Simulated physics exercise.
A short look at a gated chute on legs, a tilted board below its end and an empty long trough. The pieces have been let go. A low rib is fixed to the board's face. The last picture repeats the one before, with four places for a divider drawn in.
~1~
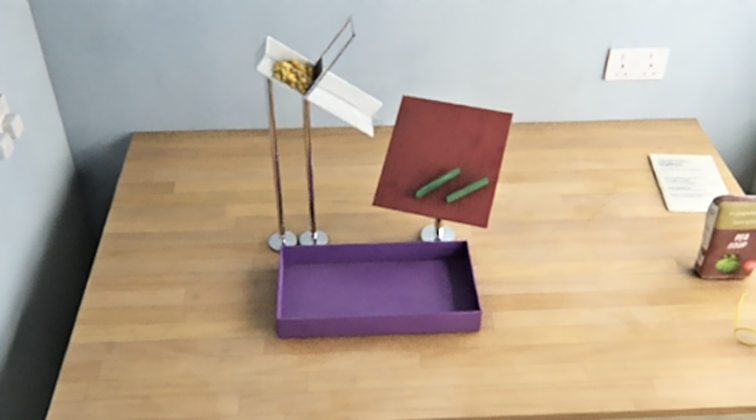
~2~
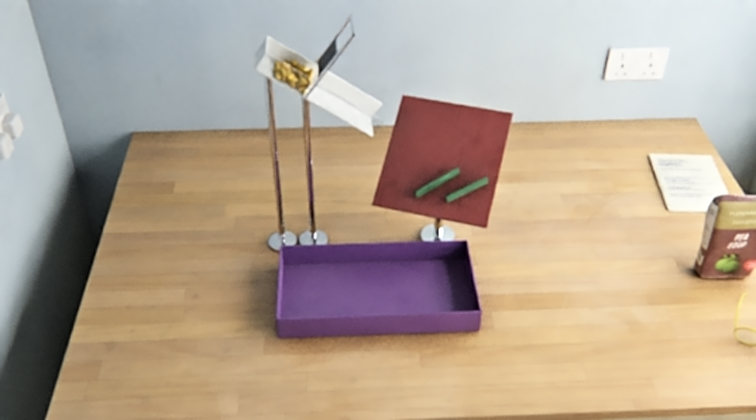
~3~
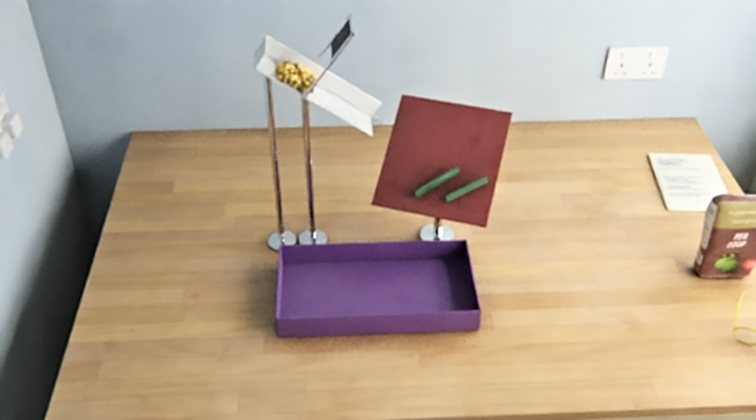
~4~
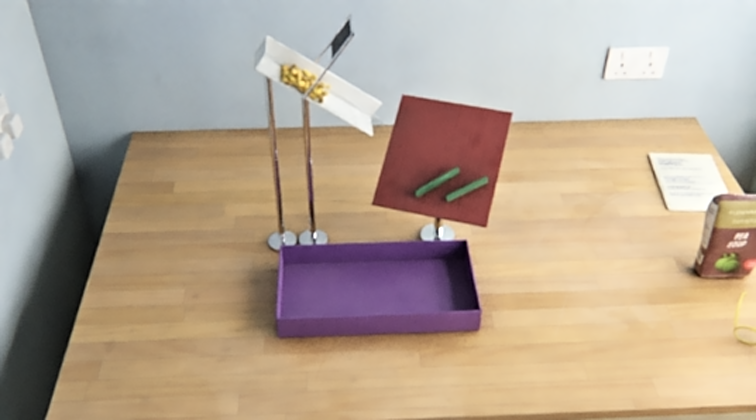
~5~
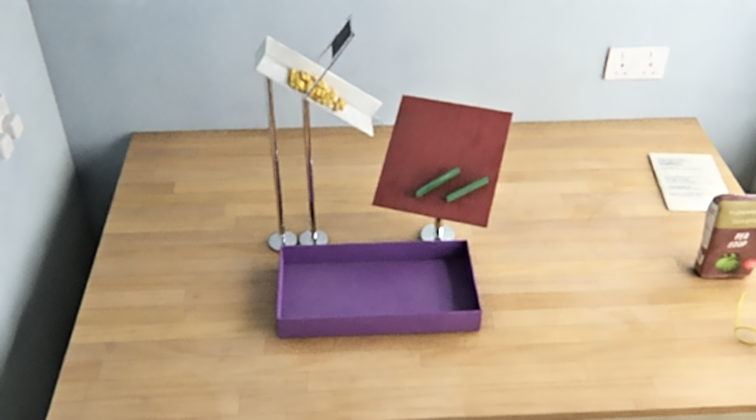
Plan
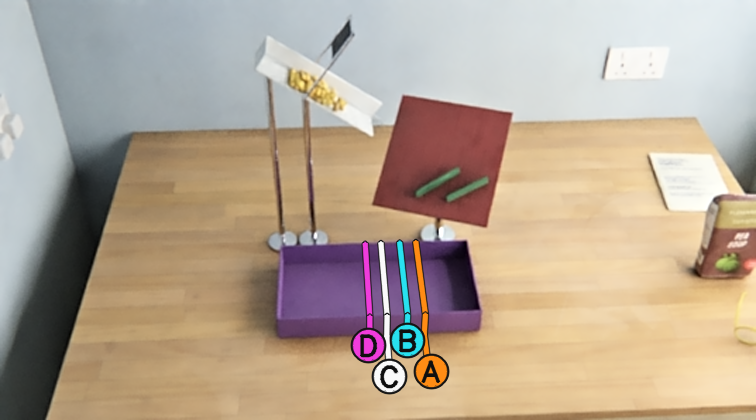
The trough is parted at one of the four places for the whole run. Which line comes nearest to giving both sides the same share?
C works best here.
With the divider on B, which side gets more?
The left side.
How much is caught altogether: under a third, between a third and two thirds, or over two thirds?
About that: Over two thirds.
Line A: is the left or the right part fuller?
Left.
On the marked copy, line A crosses the front rim at (425, 313); line B crosses the front rim at (407, 314); line C crosses the front rim at (387, 315); line D crosses the front rim at (369, 315).
With A, of what is caught, nearly all on the left of the divider, a stray few on the right.
With B, of what is caught, nearly all on the left of the divider, a small part on the right.
With C, of what is caught, about a third on the left of the divider, about two thirds on the right.
With D, of what is caught, a small part on the left of the divider, nearly all on the right.
